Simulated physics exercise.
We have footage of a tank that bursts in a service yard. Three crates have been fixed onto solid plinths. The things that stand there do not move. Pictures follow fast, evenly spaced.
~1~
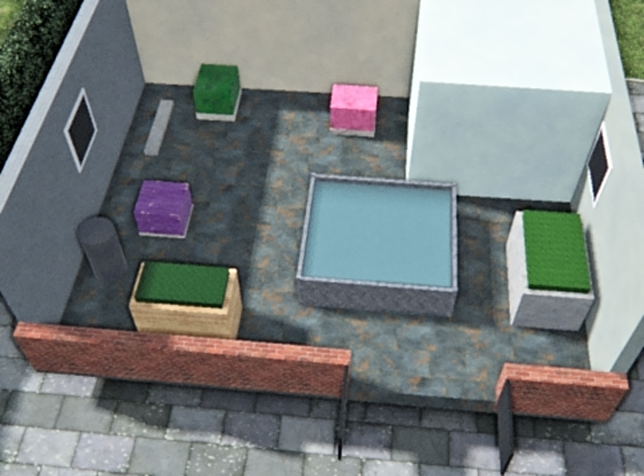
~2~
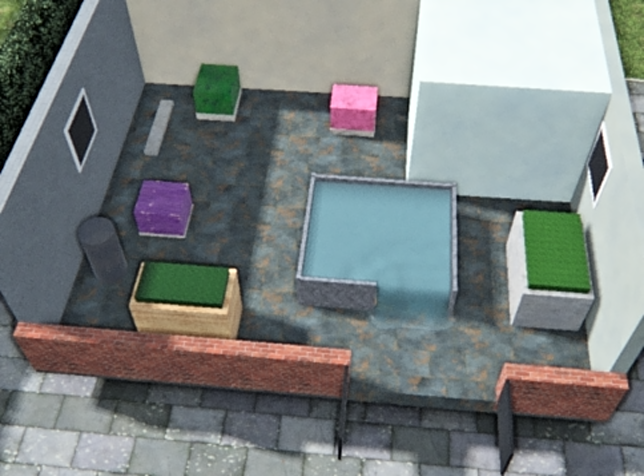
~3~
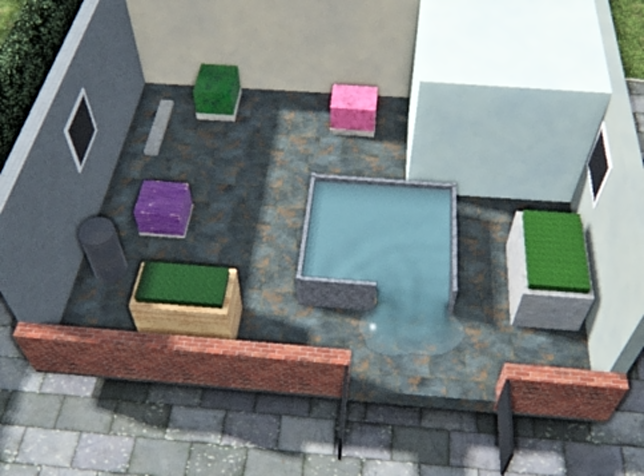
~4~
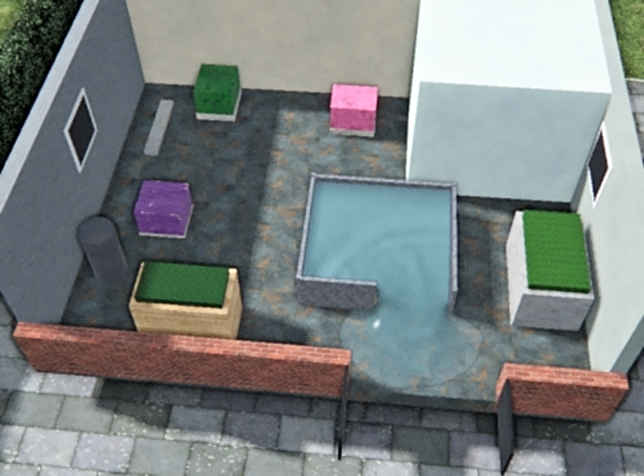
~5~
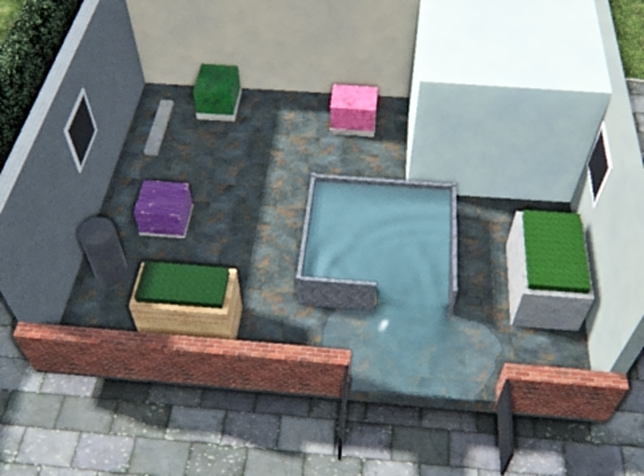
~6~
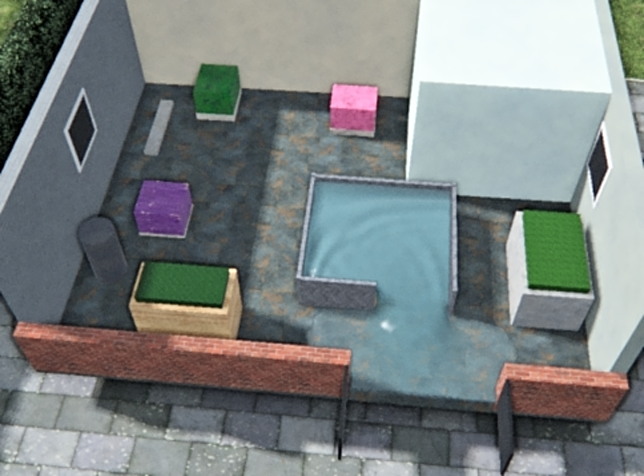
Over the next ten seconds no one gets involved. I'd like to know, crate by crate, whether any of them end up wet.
Here is how they end up: The green crate is left dry; the pink crate is left dry; the purple crate is left dry.
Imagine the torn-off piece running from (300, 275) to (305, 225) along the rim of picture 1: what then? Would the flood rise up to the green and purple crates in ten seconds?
Green: Overtopped; purple: Overtopped.
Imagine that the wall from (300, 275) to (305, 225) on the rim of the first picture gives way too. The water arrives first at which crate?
First: The one in purple.
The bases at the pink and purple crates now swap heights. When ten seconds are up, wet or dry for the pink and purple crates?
Well, the pink crate crate stays unflooded, and the purple crate crate stays unflooded.
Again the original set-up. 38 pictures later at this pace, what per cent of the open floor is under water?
I'd say close to 25 per cent.
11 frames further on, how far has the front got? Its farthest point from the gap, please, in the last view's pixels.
Somewhere near (141, 357).
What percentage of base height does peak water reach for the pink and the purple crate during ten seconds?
Taking them in the order asked, 0 percent and 30 percent.
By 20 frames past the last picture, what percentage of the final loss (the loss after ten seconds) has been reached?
My figure is about 55 in a hundred.
A moment on, water covers 10 % of the floor; the green crate not reached, the pink crate not reached, the purple crate not reached.
Next, water covers 15 % of the floor; the green crate not reached, the pink crate not reached, the purple crate not reached.
Then, water covers 20 % of the floor; the green crate not reached, the pink crate not reached, the purple crate not reached.
Later, water covers 25 % of the floor; the green crate not reached, the pink crate not reached, the purple crate not reached.
In the end, water covers 30 % of the floor; the green crate stayed above the water, the pink crate stayed above the water, the purple crate stayed above the water.
